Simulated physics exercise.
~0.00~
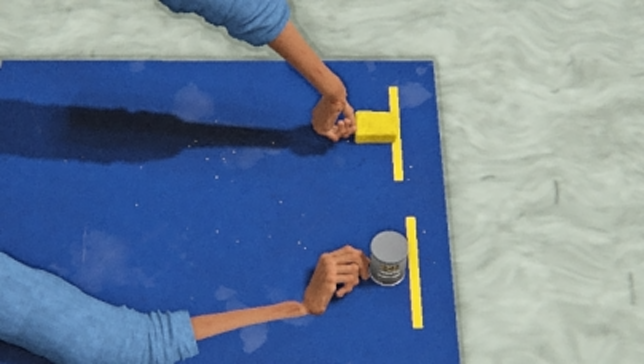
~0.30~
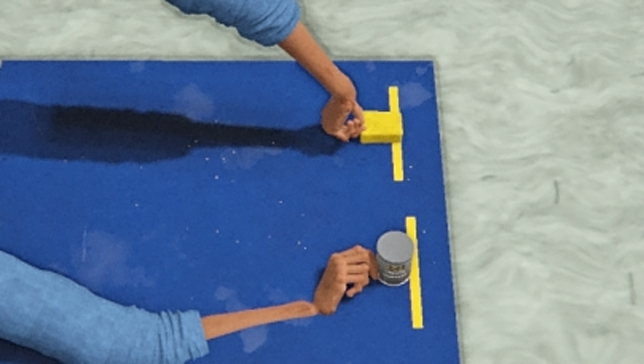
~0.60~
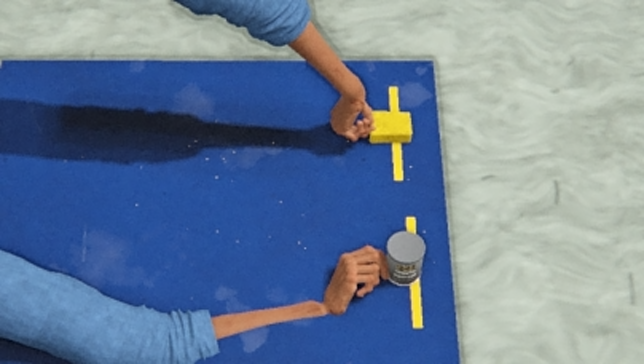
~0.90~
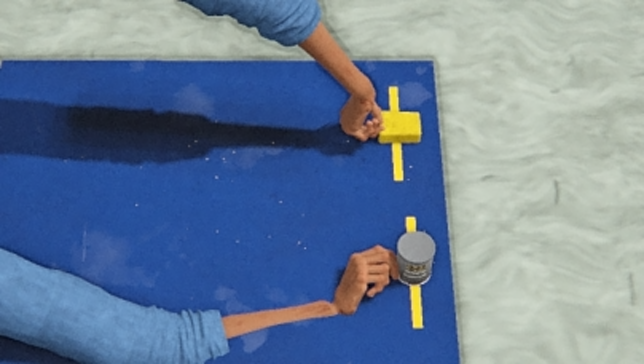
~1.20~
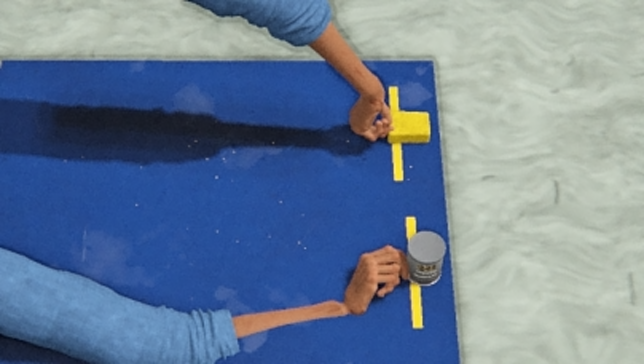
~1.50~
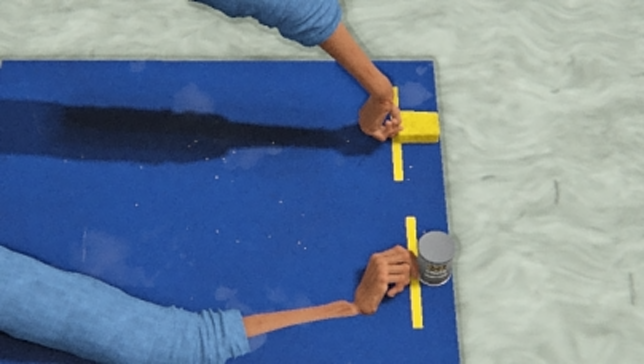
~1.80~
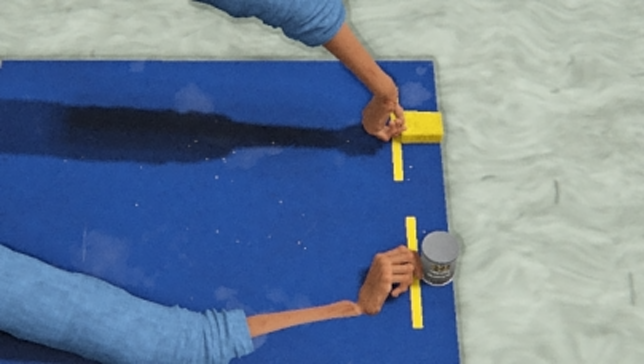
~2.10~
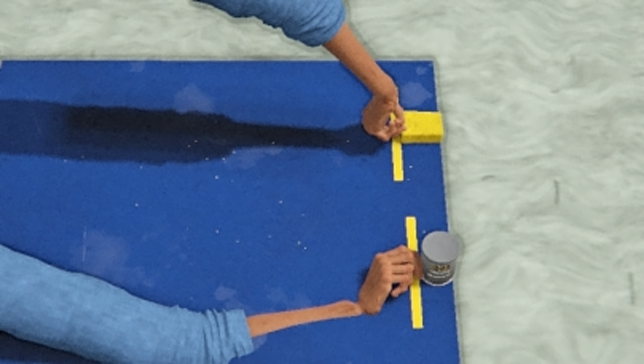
On a blue table, two hands push a yellow sponge and grey pot right past yellow tape, then stop.
